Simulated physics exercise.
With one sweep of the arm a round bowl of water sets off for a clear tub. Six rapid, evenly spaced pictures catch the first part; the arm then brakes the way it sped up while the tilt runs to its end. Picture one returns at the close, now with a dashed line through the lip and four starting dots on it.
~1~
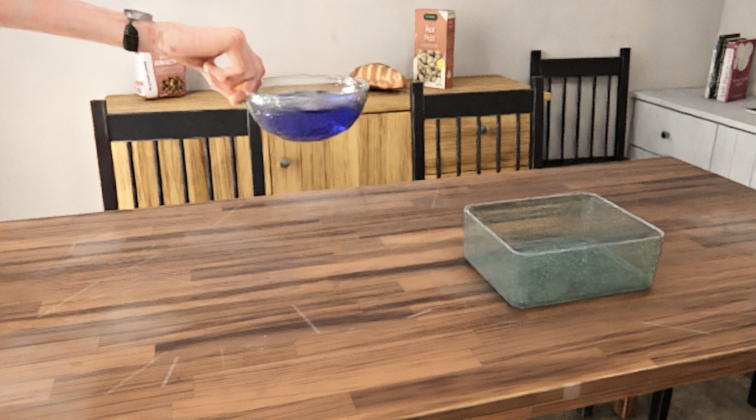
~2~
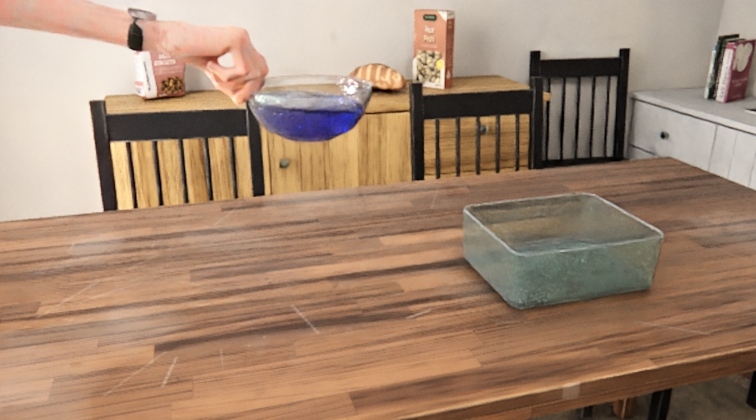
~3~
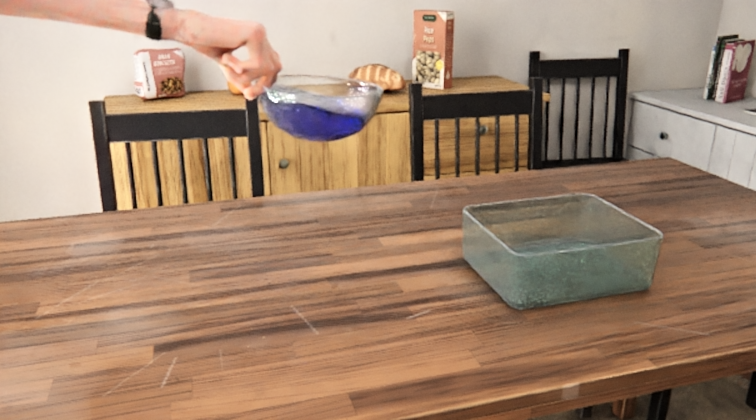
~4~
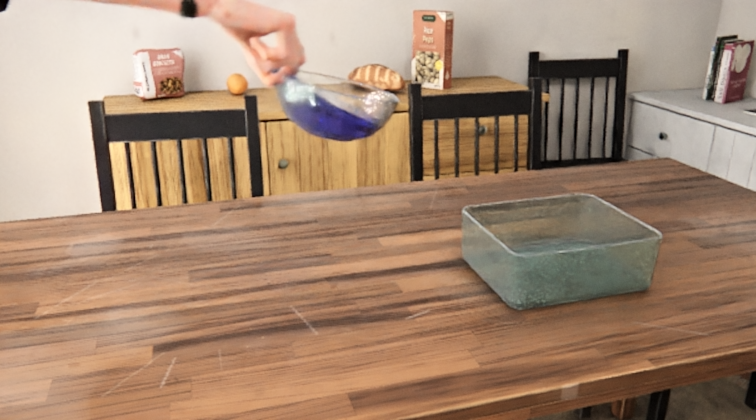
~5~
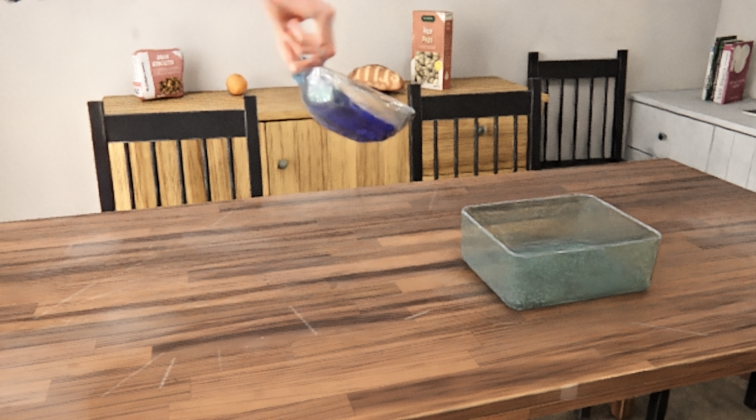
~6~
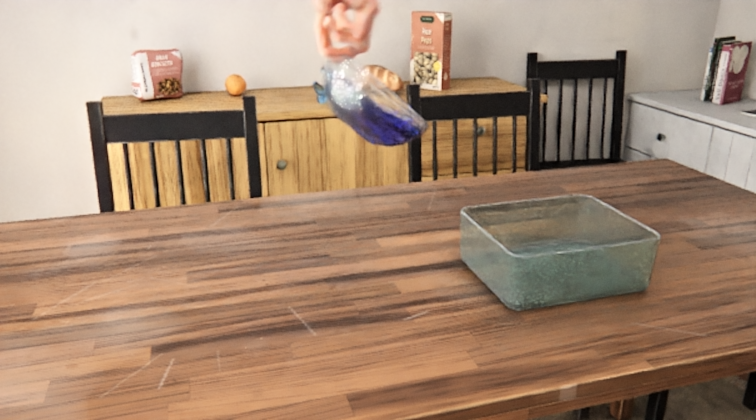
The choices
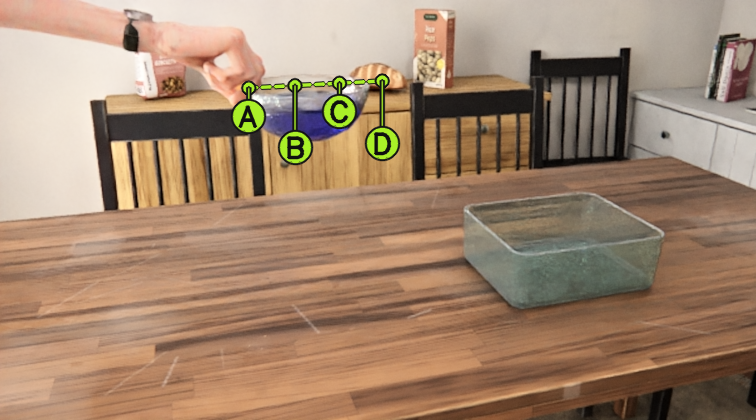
The clip opens with a hand holding a clear round bowl of blue water level above a wooden table, left of a clear rectangular tub. The hand carries the bowl rightward, tilting it more and more steeply toward the right, and the blue water shifts to the lowered rim while the tub stays still.
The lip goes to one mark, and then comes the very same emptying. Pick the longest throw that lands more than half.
The limit is C.
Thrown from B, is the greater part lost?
Yes, it does.
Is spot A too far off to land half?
Yes.
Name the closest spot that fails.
That would be B.
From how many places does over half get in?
Two of them.
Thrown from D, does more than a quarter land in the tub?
Yes, it does.
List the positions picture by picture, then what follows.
The first frame shows upright, lip at (364, 81); tub from (509, 307) to (650, 284); nothing has left yet.
The second frame shows upright, lip at (367, 82); nothing has left yet.
The third frame shows tipped about 5°, lip at (378, 86); nothing has left yet.
The fourth frame shows tipped about 14°, lip at (394, 95); water is over the rim, down to (290, 75).
The fifth frame shows tipped about 26°, lip at (410, 108); water is over the rim, down to (298, 79).
The sixth frame shows tipped about 41°, lip at (423, 123); water is over the rim, down to (321, 100).
On the marked copy, A at (248, 88); B at (295, 85); C at (339, 83); D at (382, 81).
For spot A, about 0 % lands in the tub, 99 % falls short.
For spot B, about 21 % lands in the tub, 74 % falls short and 5 % goes beside or beyond.
For spot C, about 62 % lands in the tub, 24 % falls short and 13 % goes beside or beyond.
For spot D, about 68 % lands in the tub, 8 % falls short and 23 % goes beside or beyond.
